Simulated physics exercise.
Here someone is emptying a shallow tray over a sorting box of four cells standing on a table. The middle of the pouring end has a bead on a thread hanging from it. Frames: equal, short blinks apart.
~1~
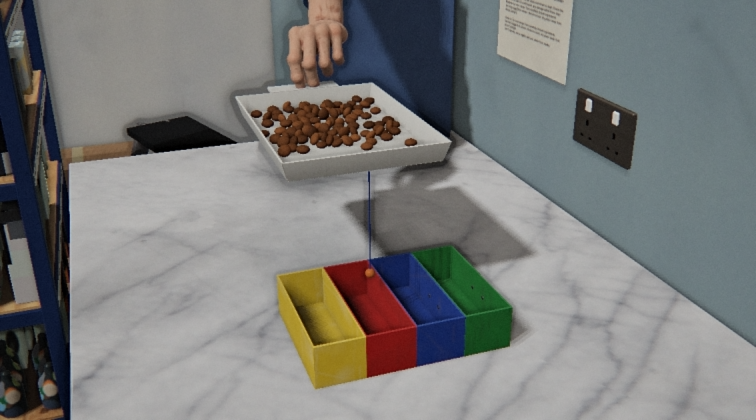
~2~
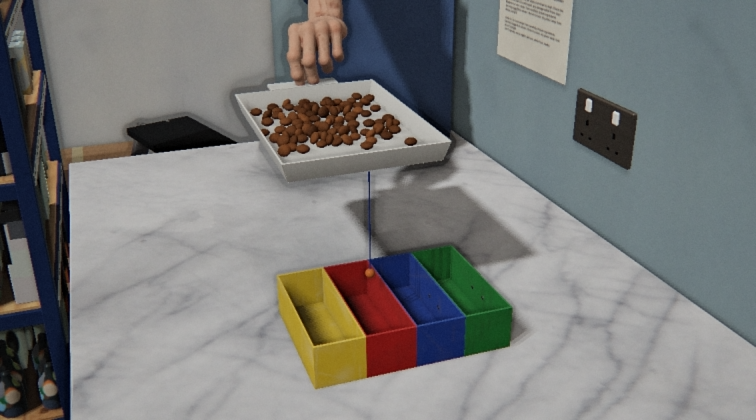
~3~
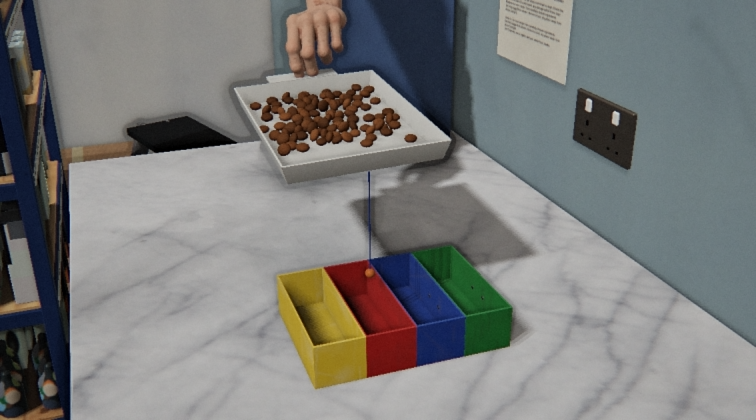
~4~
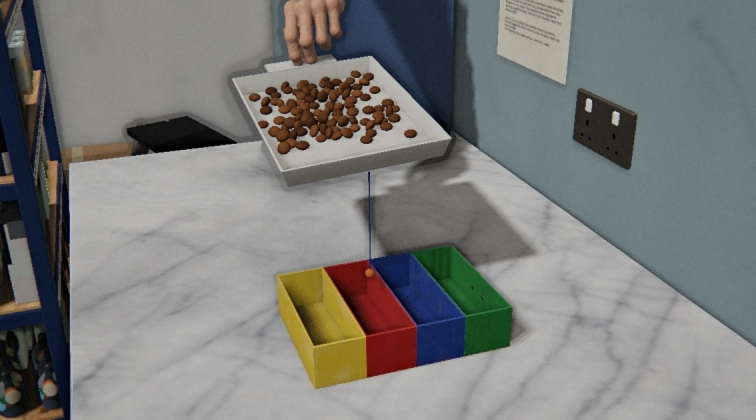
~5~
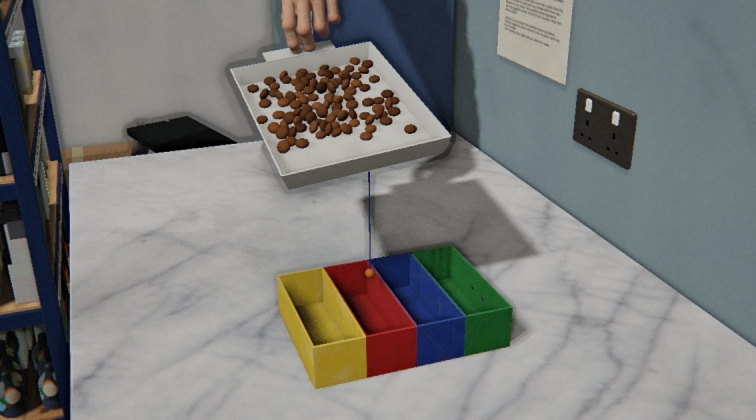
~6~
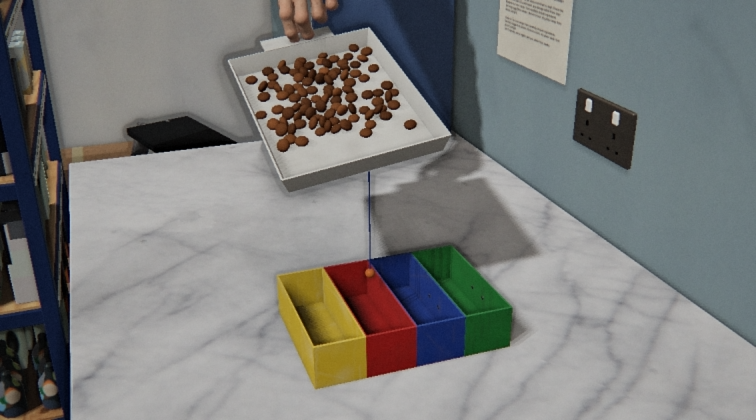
A shallow white tray of brown kibble starts nearly still above a box with yellow, red, blue and green cells on a marble table. A hand at its far edge then raises that side, and the tray gradually tilts, its near left corner dipping slightly lowest.
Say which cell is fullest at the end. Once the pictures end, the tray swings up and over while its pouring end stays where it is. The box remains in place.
The yellow cell is fullest at the end.
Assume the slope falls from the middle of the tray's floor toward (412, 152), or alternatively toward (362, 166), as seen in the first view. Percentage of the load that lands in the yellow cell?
Roughly 0 % in the first case and 30 % in the second.
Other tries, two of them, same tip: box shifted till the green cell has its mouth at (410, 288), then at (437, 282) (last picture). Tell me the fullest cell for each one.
The red cell; yellow.
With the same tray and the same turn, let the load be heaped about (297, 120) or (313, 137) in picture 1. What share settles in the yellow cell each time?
You'd get near 50 percent first and near 60 percent after that.
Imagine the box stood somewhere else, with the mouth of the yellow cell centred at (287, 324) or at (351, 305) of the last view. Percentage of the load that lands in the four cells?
Some 100 percent, followed by some 20 percent.
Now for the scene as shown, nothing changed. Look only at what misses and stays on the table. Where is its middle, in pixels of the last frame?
Somewhere about (245, 377), I'd say.
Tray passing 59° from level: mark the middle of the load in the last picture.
The centre of the load shows up near (310, 157) in the last view.
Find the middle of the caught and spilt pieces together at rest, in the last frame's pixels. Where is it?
About (309, 346).
Just after the last frame, tray tipped steeply; almost all on the tray; about a tenth falling or outside the box.
A moment on, tray tipped right over; roughly a third on the tray; roughly a quarter in the yellow cell; just a few in the red cell; roughly a third falling or outside the box.
Further on, tray tipped past a quarter turn; roughly two thirds in the yellow cell; just a few in the red cell; roughly a third falling or outside the box.
When it is over, tray tipped past a quarter turn; roughly two thirds in the yellow cell; just a few in the red cell; not one in the blue cell; not one in the green cell; roughly a third outside the box.
